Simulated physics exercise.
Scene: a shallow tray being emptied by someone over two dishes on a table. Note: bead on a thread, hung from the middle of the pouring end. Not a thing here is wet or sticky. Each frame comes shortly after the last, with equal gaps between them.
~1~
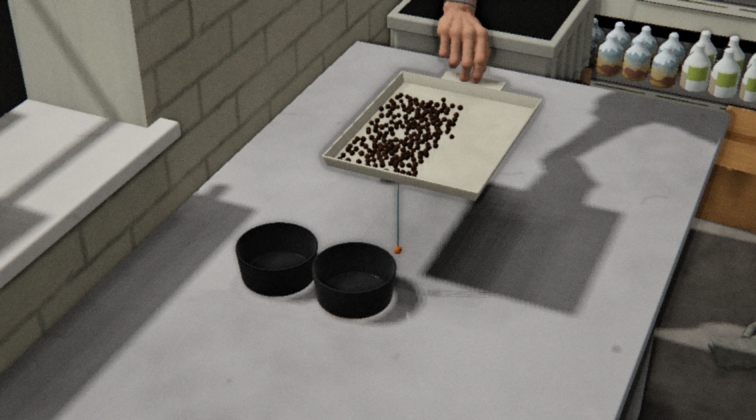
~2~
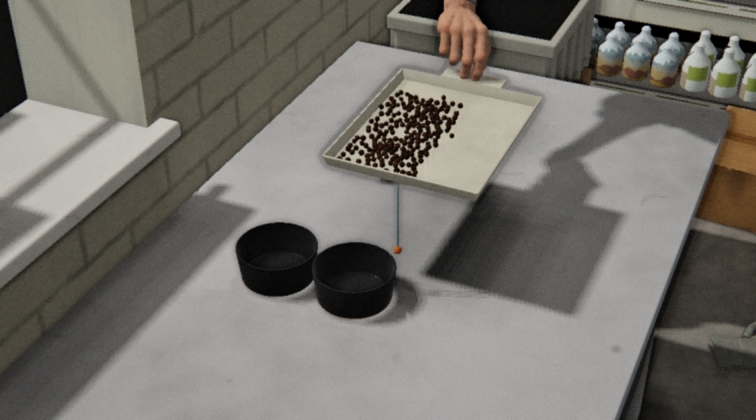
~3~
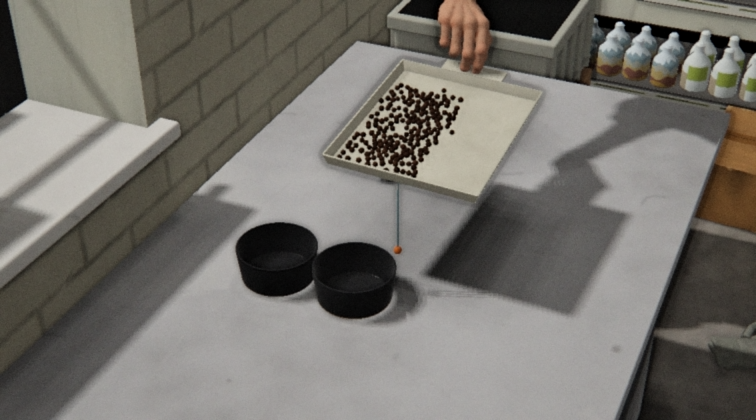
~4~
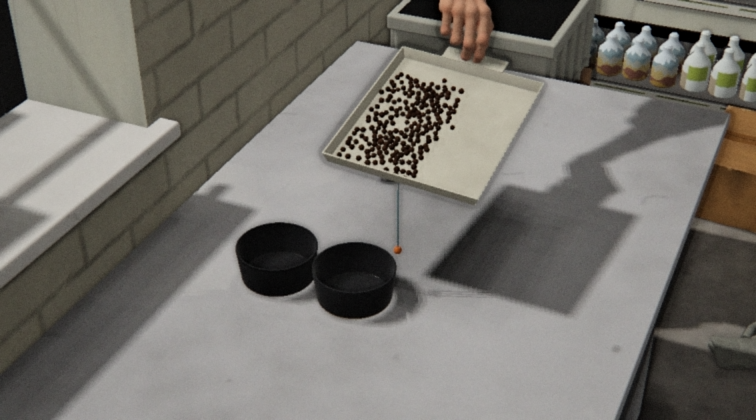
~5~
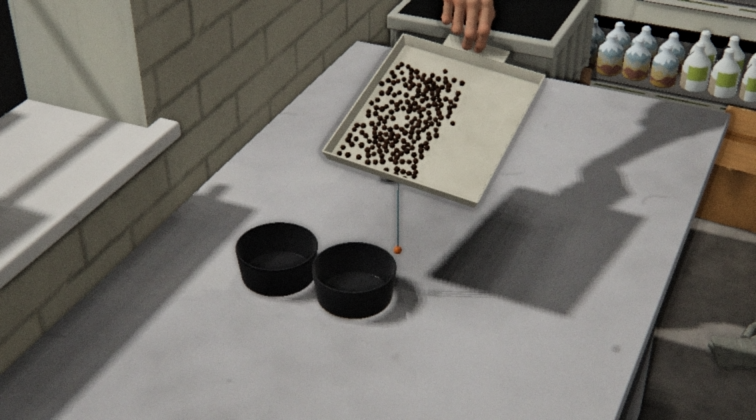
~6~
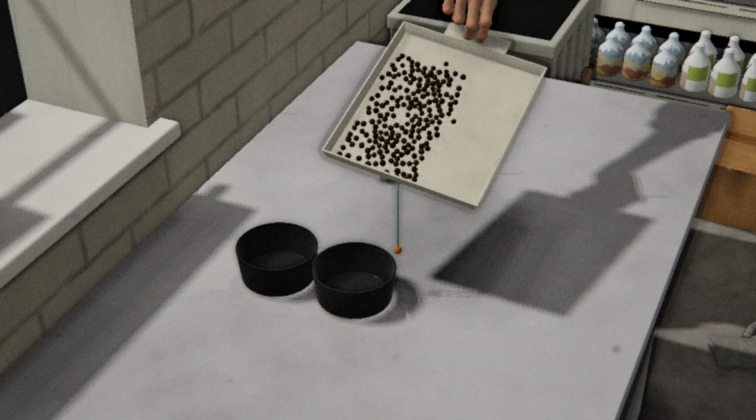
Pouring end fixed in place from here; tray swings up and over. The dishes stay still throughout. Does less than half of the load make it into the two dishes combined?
Yes - less than half does.
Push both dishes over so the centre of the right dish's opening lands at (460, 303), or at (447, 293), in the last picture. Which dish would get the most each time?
For the two places in order: The rightward one, the rightward one.
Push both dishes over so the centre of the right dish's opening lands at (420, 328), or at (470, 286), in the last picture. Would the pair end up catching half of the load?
The pair would catch the lesser share the first time and the greater share the second time.
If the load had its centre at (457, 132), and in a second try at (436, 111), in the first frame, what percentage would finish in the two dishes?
In turn 0 and 0 in a hundred.
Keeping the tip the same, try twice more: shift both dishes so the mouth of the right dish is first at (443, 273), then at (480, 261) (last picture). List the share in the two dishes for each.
Trial 1 around 80 percent, trial 2 around 40 percent.
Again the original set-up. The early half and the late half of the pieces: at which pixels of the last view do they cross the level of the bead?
First near (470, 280), later near (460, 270).
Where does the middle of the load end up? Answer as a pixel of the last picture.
Near (475, 327).
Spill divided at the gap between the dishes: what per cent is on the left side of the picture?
About 0 percent of the spill.
Soon, tray tipped steeply; about two thirds on the tray; a small part outside both; about a quarter in the air.
A while on, tray tipped past a quarter turn; a stray few on the tray; nearly all outside both; a small part in the air.
Towards the end, tray tipped past a quarter turn; all outside both.
Finally, tray tipped past a quarter turn; none in the right dish; none in the left dish; all outside both.
